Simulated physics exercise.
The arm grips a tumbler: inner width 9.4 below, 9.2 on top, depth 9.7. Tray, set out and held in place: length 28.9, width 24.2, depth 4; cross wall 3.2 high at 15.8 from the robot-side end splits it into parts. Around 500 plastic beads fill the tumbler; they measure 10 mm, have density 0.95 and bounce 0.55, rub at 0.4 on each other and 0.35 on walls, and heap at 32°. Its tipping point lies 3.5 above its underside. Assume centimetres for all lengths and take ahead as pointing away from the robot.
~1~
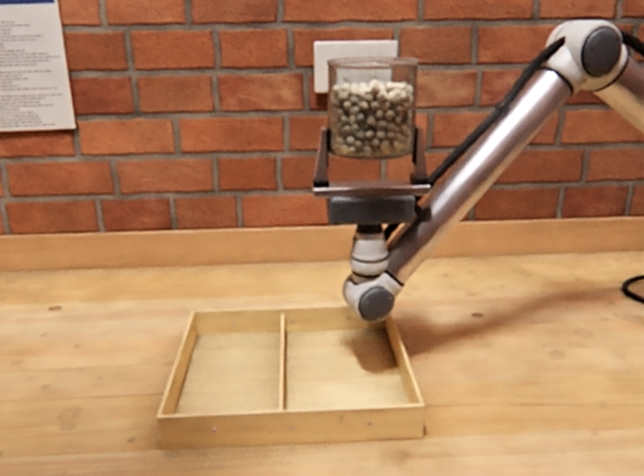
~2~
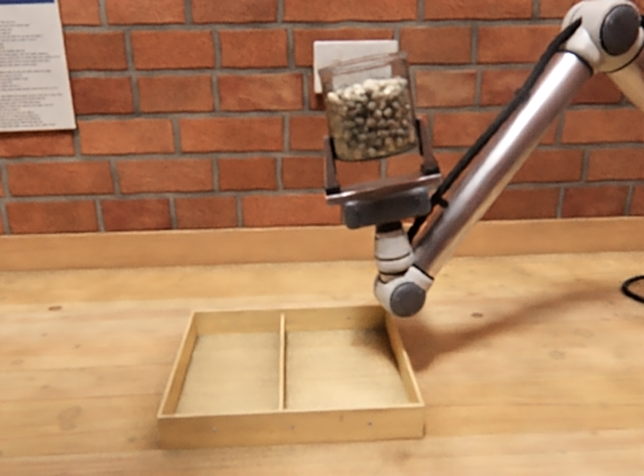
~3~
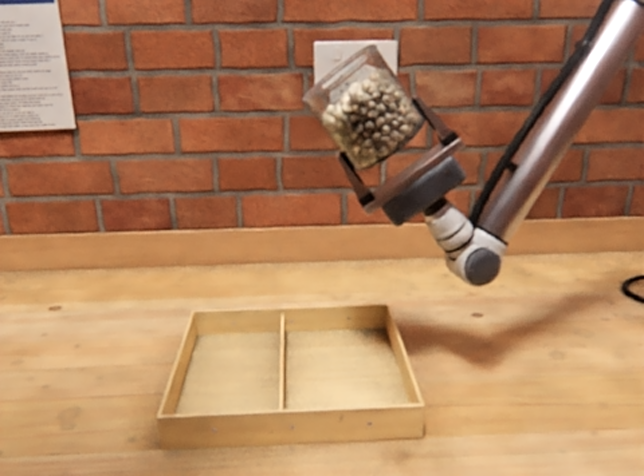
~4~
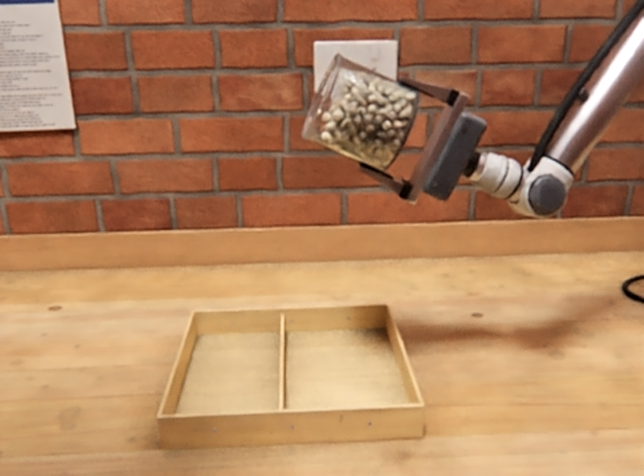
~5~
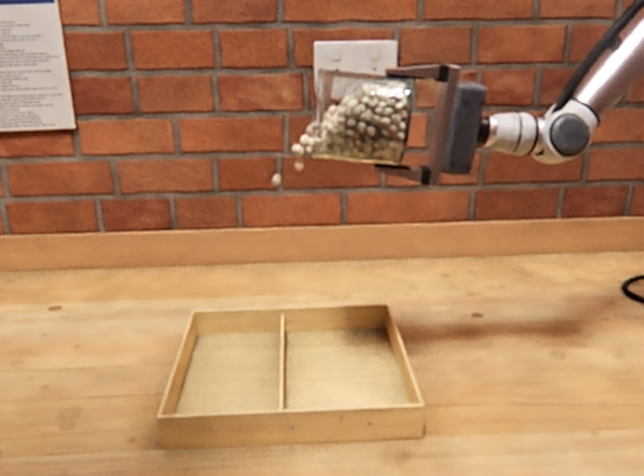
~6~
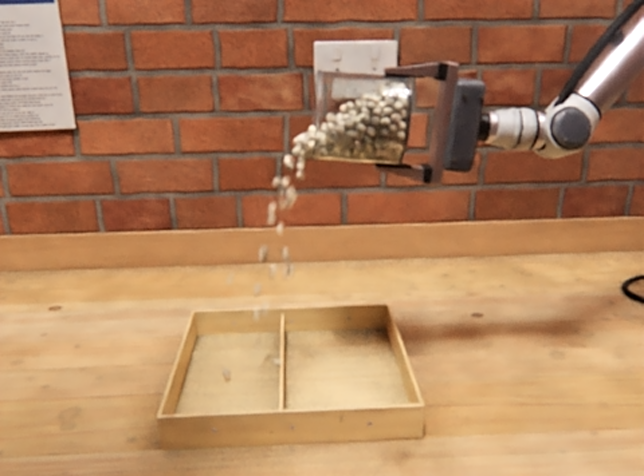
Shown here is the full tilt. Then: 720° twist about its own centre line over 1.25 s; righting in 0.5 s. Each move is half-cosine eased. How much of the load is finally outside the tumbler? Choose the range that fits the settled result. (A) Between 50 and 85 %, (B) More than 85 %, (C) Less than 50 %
The answer is A.
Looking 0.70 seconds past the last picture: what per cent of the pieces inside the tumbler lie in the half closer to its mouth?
Close to 40 per cent lies in the mouth half.
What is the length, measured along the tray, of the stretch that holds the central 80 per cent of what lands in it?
Length of tray covered: Approx. 14 cm.
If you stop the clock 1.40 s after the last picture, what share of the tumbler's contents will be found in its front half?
65 per cent or thereabouts.
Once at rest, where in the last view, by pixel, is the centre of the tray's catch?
Near pixel (224, 380).
Then, 0.70 s later, tipped 85°, highest piece 38 above the table; 306 in the tumbler, 116 in the far-side part, 20 in the robot-side part, 5 on the table or floor, 53 in flight or on a rim.
Then, 1.40 s later, tipped 67°, highest piece 35 above the table; 244 in the far-side part, 190 in the tumbler, 34 in the robot-side part, 17 on the table or floor, 15 in flight or on a rim.
Then, 1.95 s later, upright, highest piece 36 above the table; 255 in the far-side part, 189 in the tumbler, 38 in the robot-side part, 18 on the table or floor.
Then, 2.65 s later, upright, highest piece 36 above the table; 255 in the far-side part, 189 in the tumbler, 38 in the robot-side part, 18 on the table or floor.
At rest, 255 in the far-side part, 189 in the tumbler, 38 in the robot-side part, 18 on the table or floor. That is 62 % outside the tumbler.
